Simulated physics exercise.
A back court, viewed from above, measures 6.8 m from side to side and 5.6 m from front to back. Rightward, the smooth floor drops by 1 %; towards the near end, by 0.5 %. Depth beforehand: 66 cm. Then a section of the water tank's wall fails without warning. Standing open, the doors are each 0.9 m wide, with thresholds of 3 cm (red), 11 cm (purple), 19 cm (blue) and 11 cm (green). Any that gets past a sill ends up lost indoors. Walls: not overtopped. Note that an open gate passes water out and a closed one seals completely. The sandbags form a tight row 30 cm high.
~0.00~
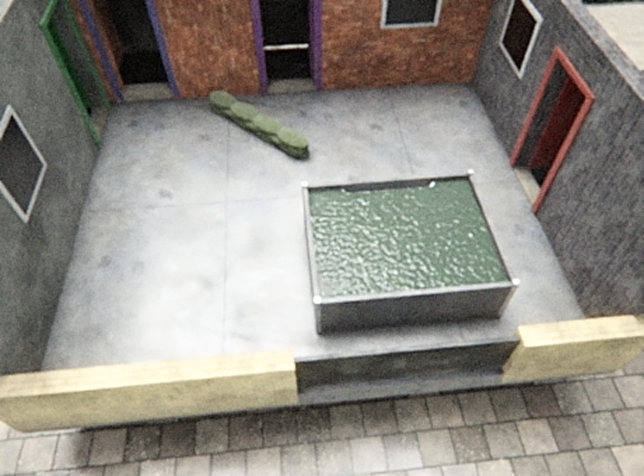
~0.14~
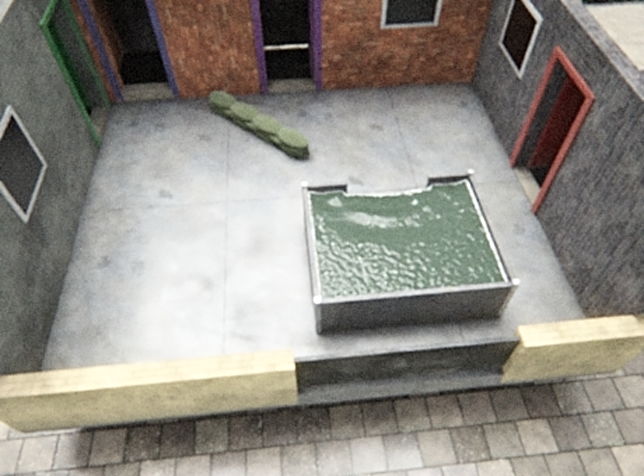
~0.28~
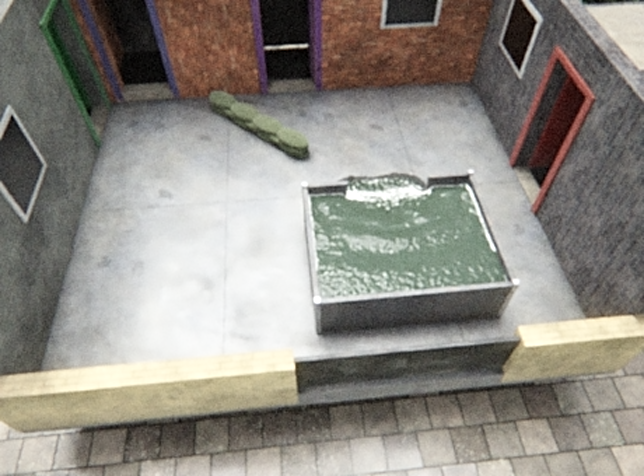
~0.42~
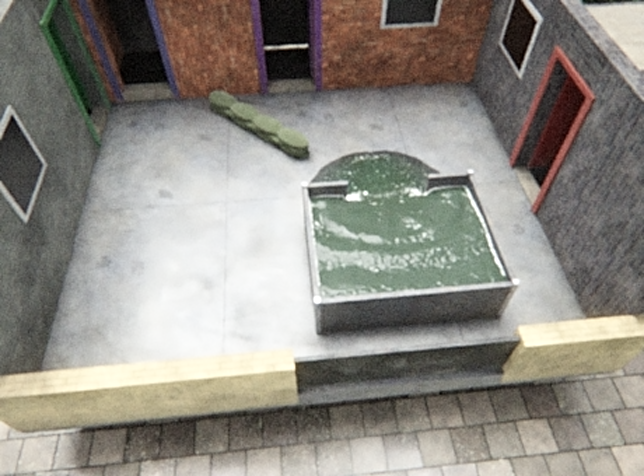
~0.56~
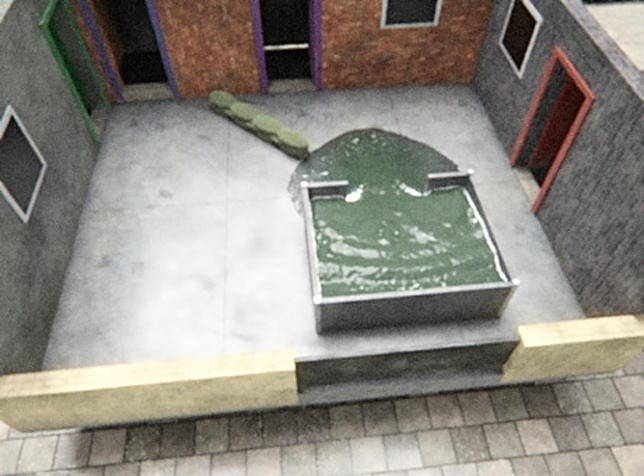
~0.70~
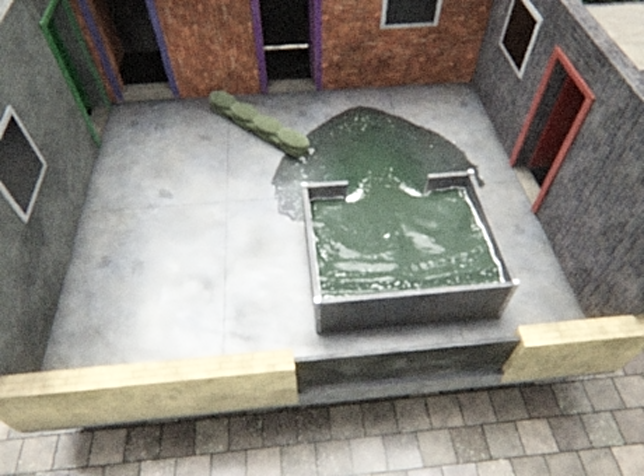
Walled back court seen from above, green water pouring through a gap in the tank's far side and spreading across the grey floor.
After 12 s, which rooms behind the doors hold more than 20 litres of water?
As I see it, at the red door the limit will be outstripped; at the purple door the limit will be outstripped; at the blue door the limit will not be outstripped; at the green door the limit will not be outstripped.
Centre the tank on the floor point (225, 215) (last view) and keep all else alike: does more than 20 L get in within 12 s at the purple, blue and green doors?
Well, against that limit, at purple it's within bounds, at blue it's too much, and at green it's too much.
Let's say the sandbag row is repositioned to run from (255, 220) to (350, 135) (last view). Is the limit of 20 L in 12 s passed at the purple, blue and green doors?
Door by door: Purple limit kept, blue limit kept, green limit kept.
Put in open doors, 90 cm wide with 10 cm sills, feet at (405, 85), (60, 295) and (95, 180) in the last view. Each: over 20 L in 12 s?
In sequence the answers are more than that, less than that and less than that.
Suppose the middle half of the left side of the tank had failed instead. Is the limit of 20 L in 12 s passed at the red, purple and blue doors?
Then red would come out on the high side, purple on the low side and blue on the low side.
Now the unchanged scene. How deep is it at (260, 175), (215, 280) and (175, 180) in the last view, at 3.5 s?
2, 0 and 1 cm.
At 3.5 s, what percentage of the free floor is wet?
Wet share: About 50 %.
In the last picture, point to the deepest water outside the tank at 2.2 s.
Around (463, 82).
After 1.4 s water covers 30 % of the floor and is deepest (36 cm) near (380, 208); red door not reached, purple door 10 cm at the sill, 1 L in, blue door not reached, green door not reached.
After 2.2 s water covers 40 % of the floor and is deepest (41 cm) near (463, 82); red door 2 cm at the sill, 0 L in, purple door 22 cm at the sill, 47 L in, blue door not reached, green door not reached.
After 3.5 s water covers 50 % of the floor and is deepest (25 cm) near (229, 101); red door 6 cm at the sill, 0 L in, purple door 16 cm at the sill, 104 L in, blue door 3 cm at the sill, 0 L in, green door 9 cm at the sill, 0 L in.
After 7.0 s water covers 80 % of the floor and is deepest (18 cm) near (482, 124); red door 7 cm at the sill, 34 L in, purple door 12 cm at the sill, 146 L in, blue door 4 cm at the sill, 0 L in, green door 7 cm at the sill, 2 L in.
After 12.0 s water covers 95 % of the floor and is deepest (15 cm) near (530, 352); red door 11 cm at the sill, 99 L in, purple door 6 cm at the sill, 148 L in, blue door 2 cm at the sill, 0 L in, green door 1 cm at the sill, 2 L in.
